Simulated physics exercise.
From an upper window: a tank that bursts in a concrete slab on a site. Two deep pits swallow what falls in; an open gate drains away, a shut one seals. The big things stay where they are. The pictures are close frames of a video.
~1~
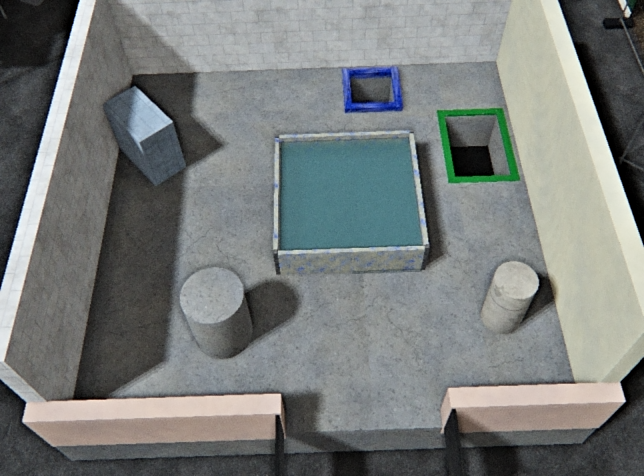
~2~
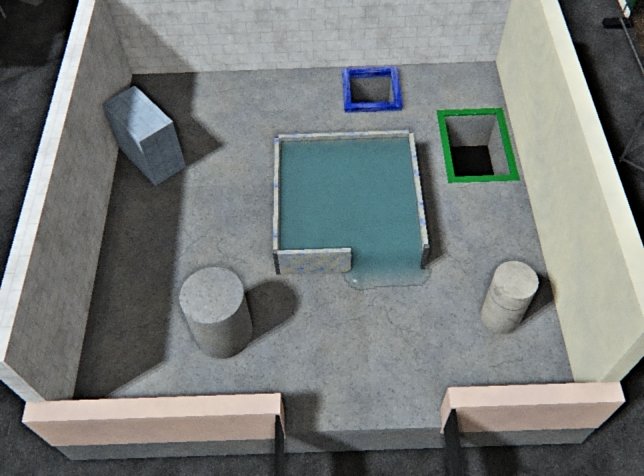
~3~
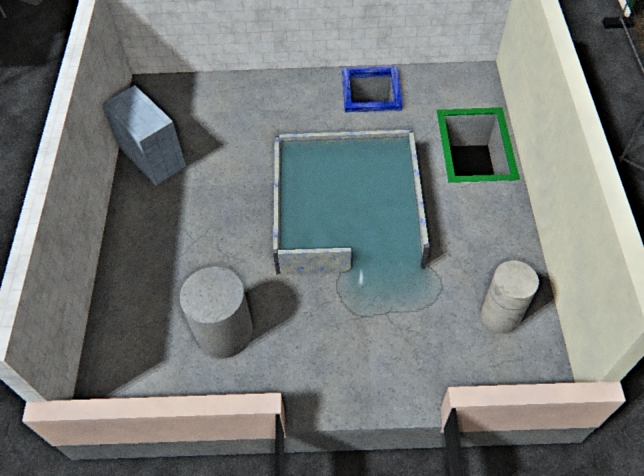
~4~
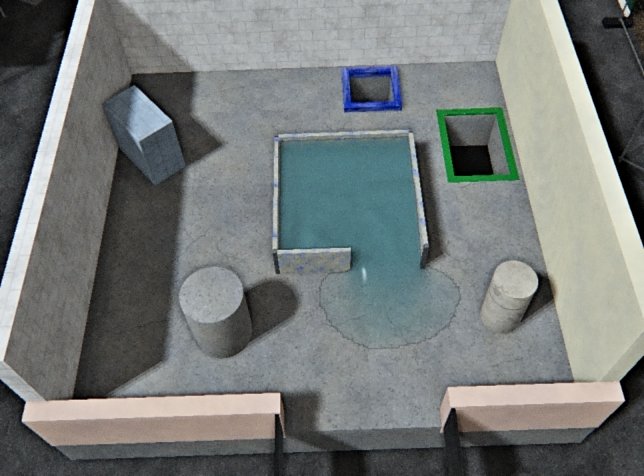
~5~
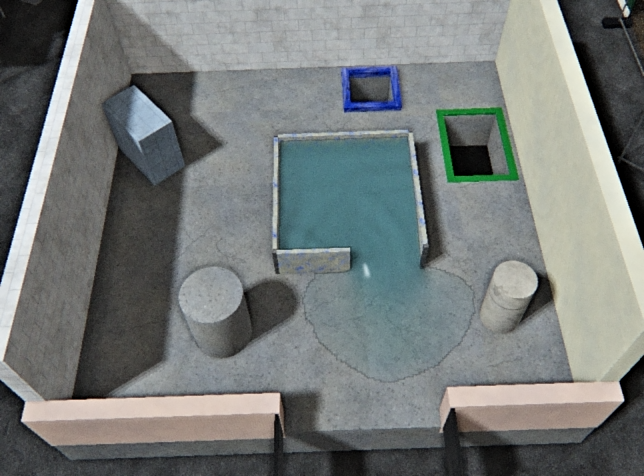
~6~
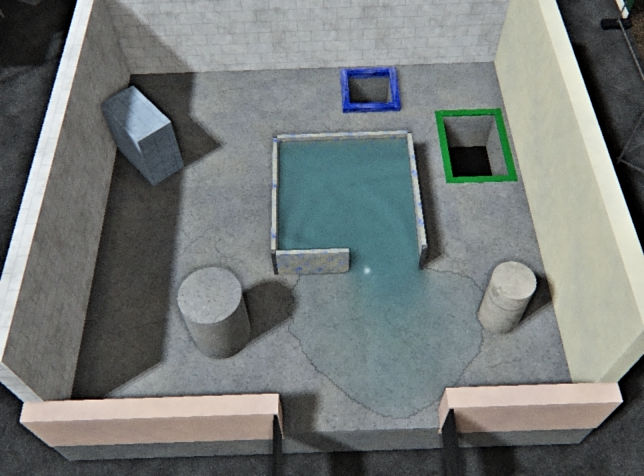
The video shows an open tank of water on a walled concrete slab with blue and green framed pits; its front wall opens at the right, and water pours out, spreading forward across the floor between two cylinders.
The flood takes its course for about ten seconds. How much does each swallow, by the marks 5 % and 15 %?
One by one: The gate takes over 15 %; the green pit takes between 5 and 15 %; the blue pit takes under 5 %.
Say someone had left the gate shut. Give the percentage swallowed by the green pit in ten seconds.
Roughly, in per cent: Green 14.
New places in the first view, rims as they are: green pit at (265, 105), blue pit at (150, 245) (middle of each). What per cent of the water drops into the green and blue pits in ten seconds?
Parts in a hundred: Green 0, blue 0.
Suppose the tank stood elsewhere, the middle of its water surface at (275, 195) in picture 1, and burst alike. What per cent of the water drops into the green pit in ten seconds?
Parts in a hundred: Green 2.
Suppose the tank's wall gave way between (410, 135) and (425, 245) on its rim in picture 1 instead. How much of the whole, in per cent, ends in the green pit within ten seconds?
In per cent: Green 50.
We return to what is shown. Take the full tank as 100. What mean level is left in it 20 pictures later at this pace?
I make it 50 per cent.
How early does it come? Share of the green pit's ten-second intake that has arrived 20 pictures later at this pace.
Near 0 in a hundred.
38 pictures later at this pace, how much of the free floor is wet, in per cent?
About 35 per cent.
A moment on, water covers 15 % of the floor; the gate 3 %, the green pit 0 %, the blue pit 0 %.
Next, water covers 20 % of the floor; the gate 10 %, the green pit 0 %, the blue pit 0 %.
Then, water covers 25 % of the floor; the gate 21 %, the green pit 0 %, the blue pit 0 %.
Later, water covers 35 % of the floor; the gate 34 %, the green pit 5 %, the blue pit 0 %.
In the end, water covers 40 % of the floor; the gate 46 %, the green pit 10 %, the blue pit 0 %.
